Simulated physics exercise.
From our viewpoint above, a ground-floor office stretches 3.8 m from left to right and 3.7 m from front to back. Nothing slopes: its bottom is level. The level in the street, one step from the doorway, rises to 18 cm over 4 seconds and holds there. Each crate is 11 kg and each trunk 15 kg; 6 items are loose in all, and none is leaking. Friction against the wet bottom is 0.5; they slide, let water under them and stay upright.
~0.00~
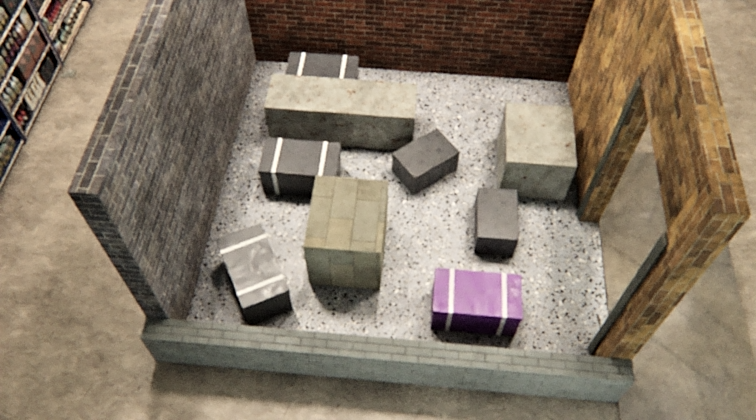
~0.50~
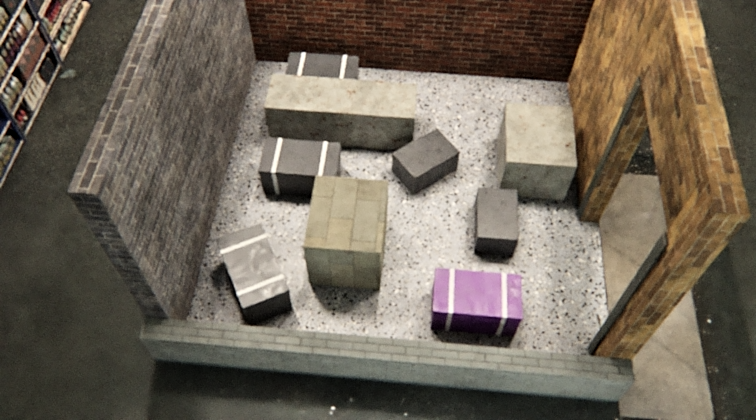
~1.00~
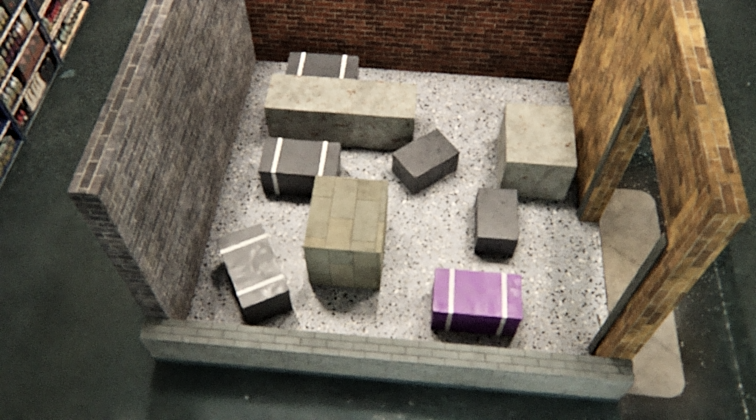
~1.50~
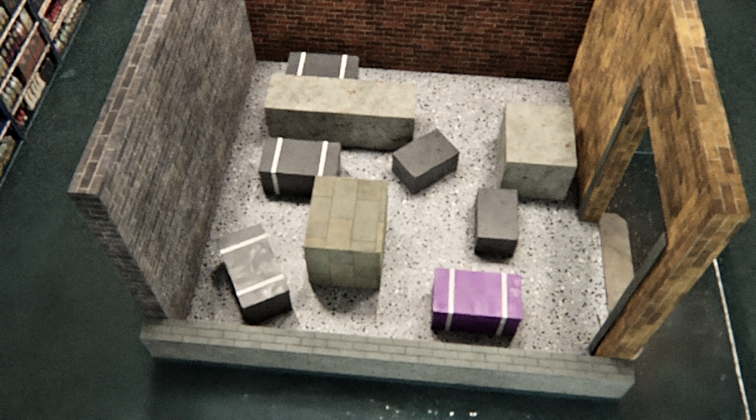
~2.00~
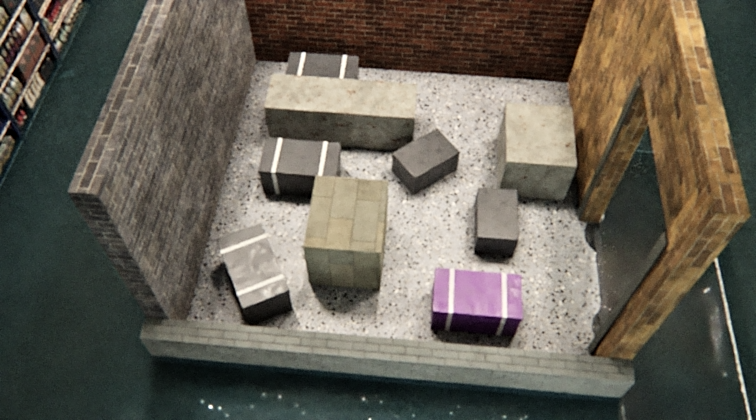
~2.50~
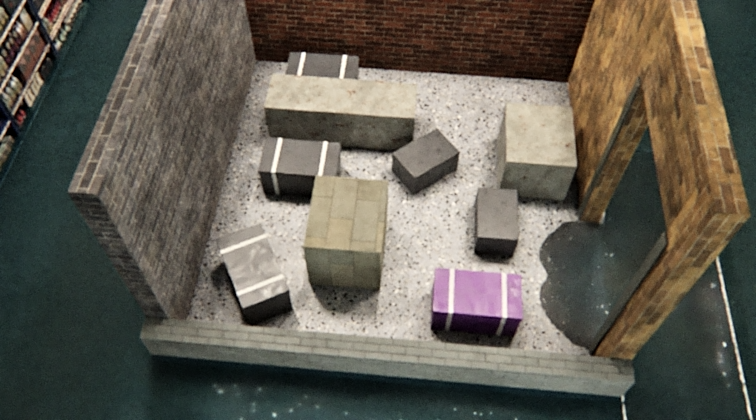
Ground-floor office seen from above, dark water spreading around the outside walls, then seeping through the right doorway as the trunks stay still.
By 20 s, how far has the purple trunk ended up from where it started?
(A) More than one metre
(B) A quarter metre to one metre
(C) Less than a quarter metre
A.
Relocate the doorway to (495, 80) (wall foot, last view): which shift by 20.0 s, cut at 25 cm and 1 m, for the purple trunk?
In that case the purple trunk would have shifted a modest distance.
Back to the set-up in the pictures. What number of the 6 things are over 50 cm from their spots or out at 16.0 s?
By that point, 4.
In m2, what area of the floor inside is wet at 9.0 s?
Flooded: Near 11.5 m2.
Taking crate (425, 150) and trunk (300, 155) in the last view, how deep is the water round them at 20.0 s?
I'd put it at 20 cm and 18 cm respectively.
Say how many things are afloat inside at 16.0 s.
I get 6.
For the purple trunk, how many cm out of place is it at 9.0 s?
It is about 200 cm out of place by then.
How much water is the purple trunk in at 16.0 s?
Close to 15 centimetres.
After 4.0 s the purple trunk is near (471, 296), 0.1 m from its start, aground; 0 afloat.
After 9.0 s the purple trunk is near (262, 240), 2.1 m from its start, afloat; 5 afloat.
After 16.0 s the purple trunk is near (278, 200), 2.1 m from its start, afloat; 6 afloat.
After 20.0 s the purple trunk is near (281, 230), 1.9 m from its start, afloat; 6 afloat.
